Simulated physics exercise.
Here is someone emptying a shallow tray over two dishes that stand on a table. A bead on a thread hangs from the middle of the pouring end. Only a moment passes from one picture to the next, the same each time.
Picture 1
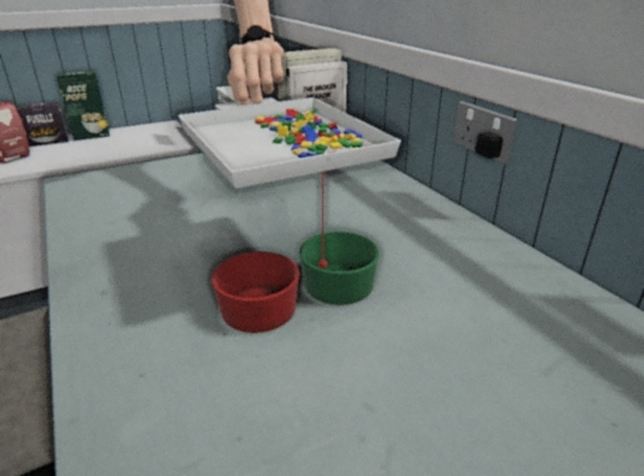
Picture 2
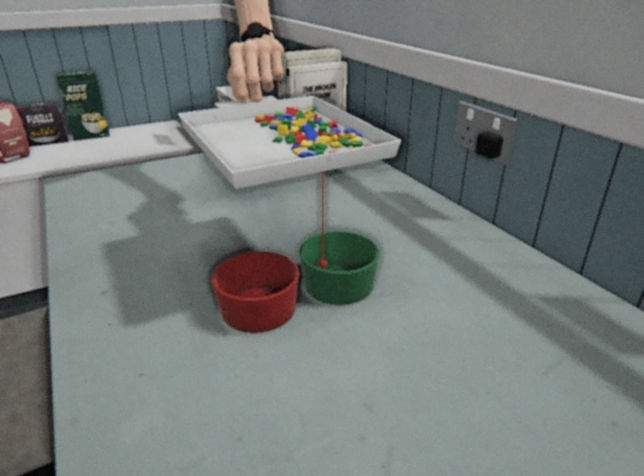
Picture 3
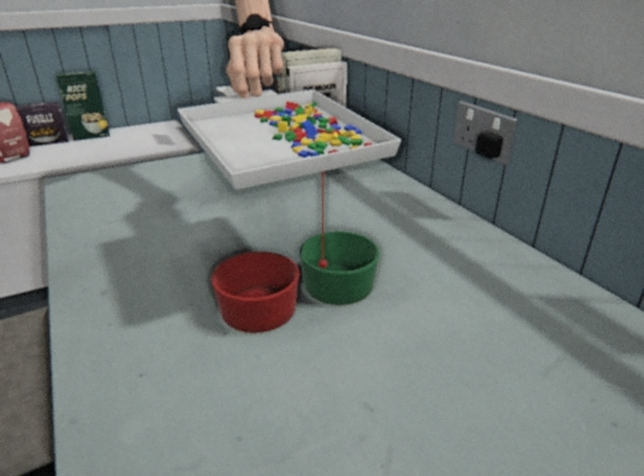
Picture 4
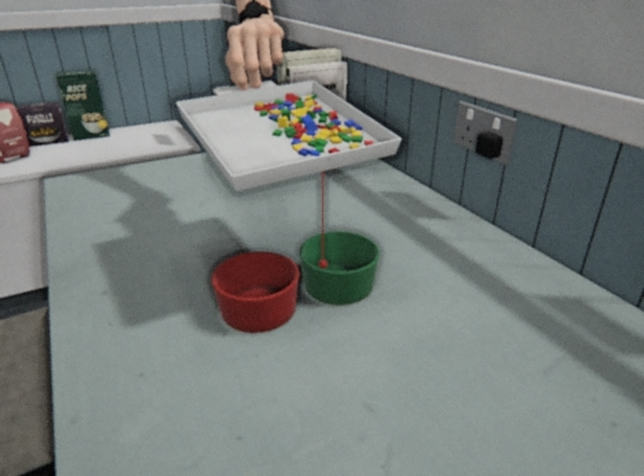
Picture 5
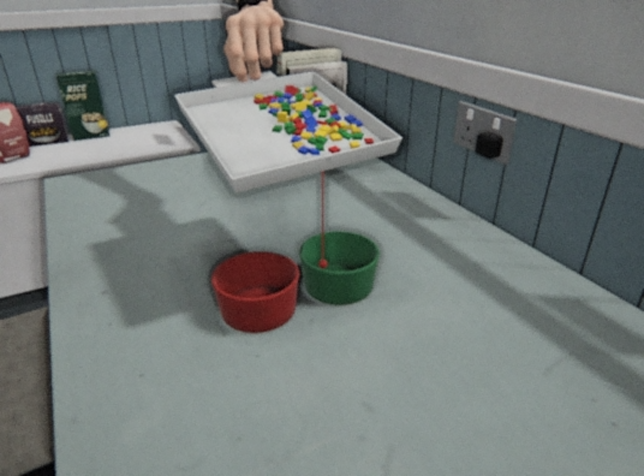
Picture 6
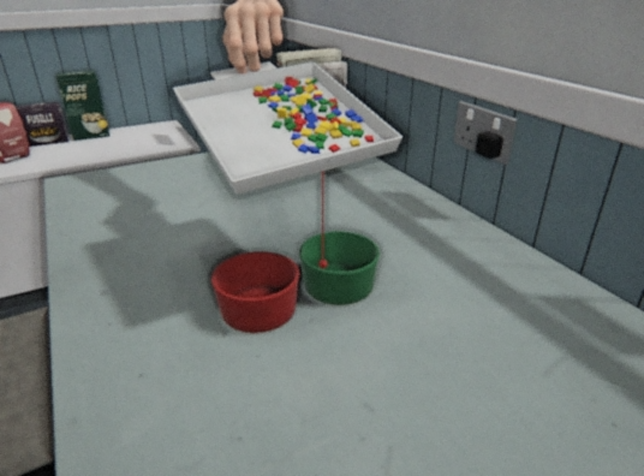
A hand wearing a dark wristband holds a shallow white tray of red, yellow, blue and green pieces above a pale table, seen from slightly above in a blue-panelled room. Below it stand a red dish on the left and a green dish on the right, with a red bead hanging on a thread. The hand gradually raises the tray's far side, tilting it slightly, while the camera stays still.
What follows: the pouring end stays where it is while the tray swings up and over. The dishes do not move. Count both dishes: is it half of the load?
Together they catch under half.
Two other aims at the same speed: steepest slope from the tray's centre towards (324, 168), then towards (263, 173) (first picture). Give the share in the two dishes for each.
About 0 and 60 per cent.
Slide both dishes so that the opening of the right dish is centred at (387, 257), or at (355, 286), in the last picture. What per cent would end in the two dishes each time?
First some 50, then 80 per cent.
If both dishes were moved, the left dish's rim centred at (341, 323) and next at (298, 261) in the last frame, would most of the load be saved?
The first try: Below a half. The second: Less than half.
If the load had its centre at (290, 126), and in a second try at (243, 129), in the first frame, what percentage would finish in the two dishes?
First some 10, then 20 per cent.
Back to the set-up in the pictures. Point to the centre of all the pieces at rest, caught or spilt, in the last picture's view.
At about (289, 347).
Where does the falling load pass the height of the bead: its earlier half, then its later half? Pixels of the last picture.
At about (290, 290), then at (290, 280).
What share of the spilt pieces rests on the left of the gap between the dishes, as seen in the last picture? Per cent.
Near 50 %.
Just after the last frame, tray tipped steeply; every one on the tray.
A moment on, tray tipped right over; almost all on the tray; about a tenth outside both; just a few in the air.
Further on, tray tipped past a quarter turn; roughly a quarter in the left dish; the larger part outside both.
When it is over, tray tipped past a quarter turn; roughly a quarter in the left dish; not one in the right dish; the larger part outside both.
